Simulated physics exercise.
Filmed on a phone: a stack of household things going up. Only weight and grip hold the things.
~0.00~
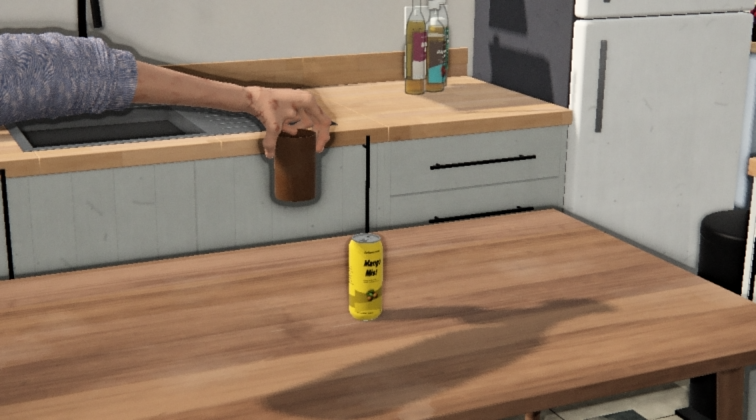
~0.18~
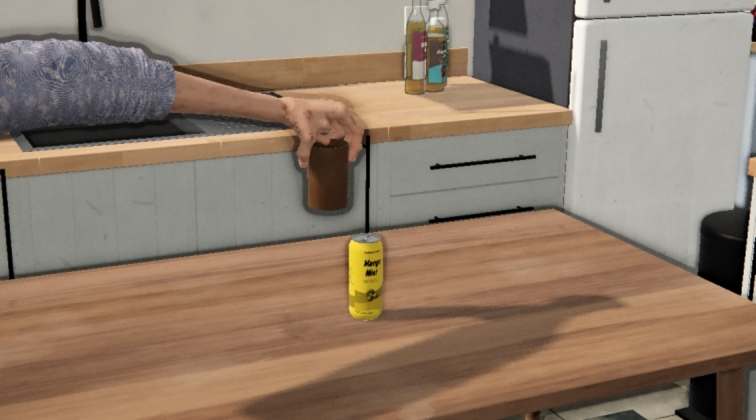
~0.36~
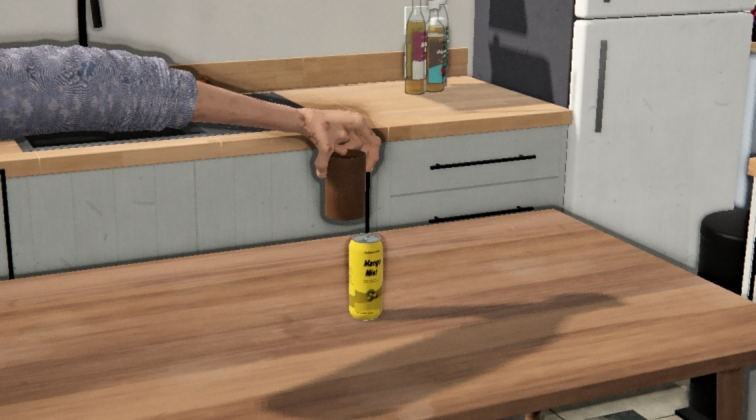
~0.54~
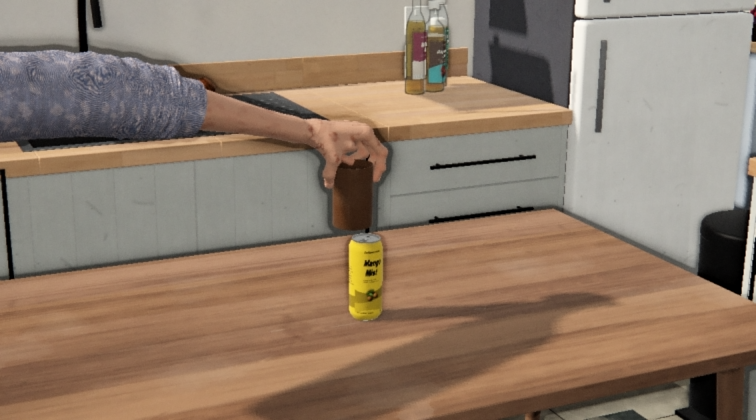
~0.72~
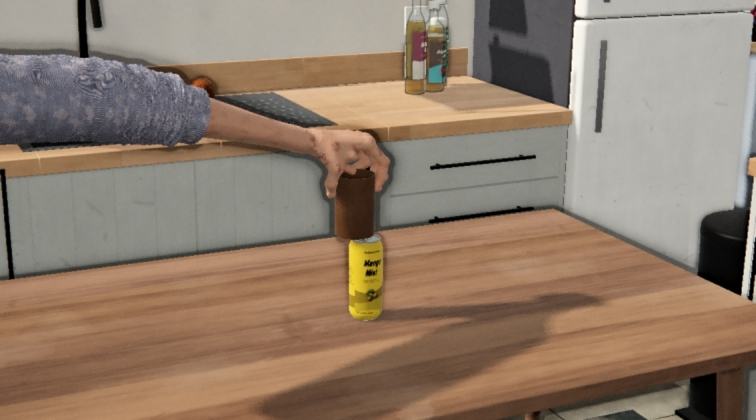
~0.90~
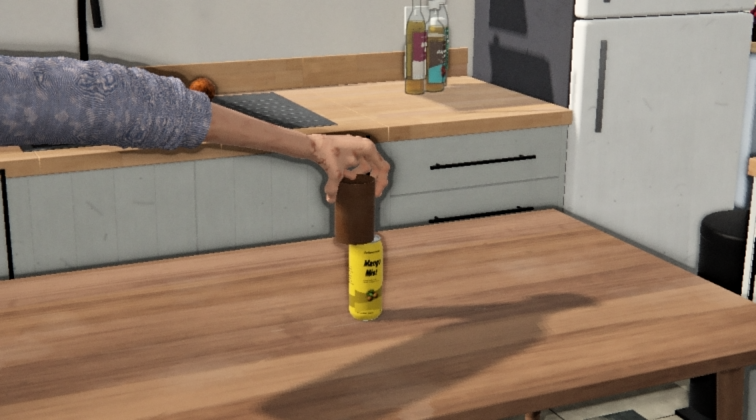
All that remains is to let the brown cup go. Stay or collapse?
As it turns out, it keeps its balance.
After 1.10 s, no change.
After 1.50 s, brown cup resting near (355, 209).
In the end (2.0 s), both unmoved. At the end, from the last picture's camera, brown cup near (355, 209). The pile stays up.
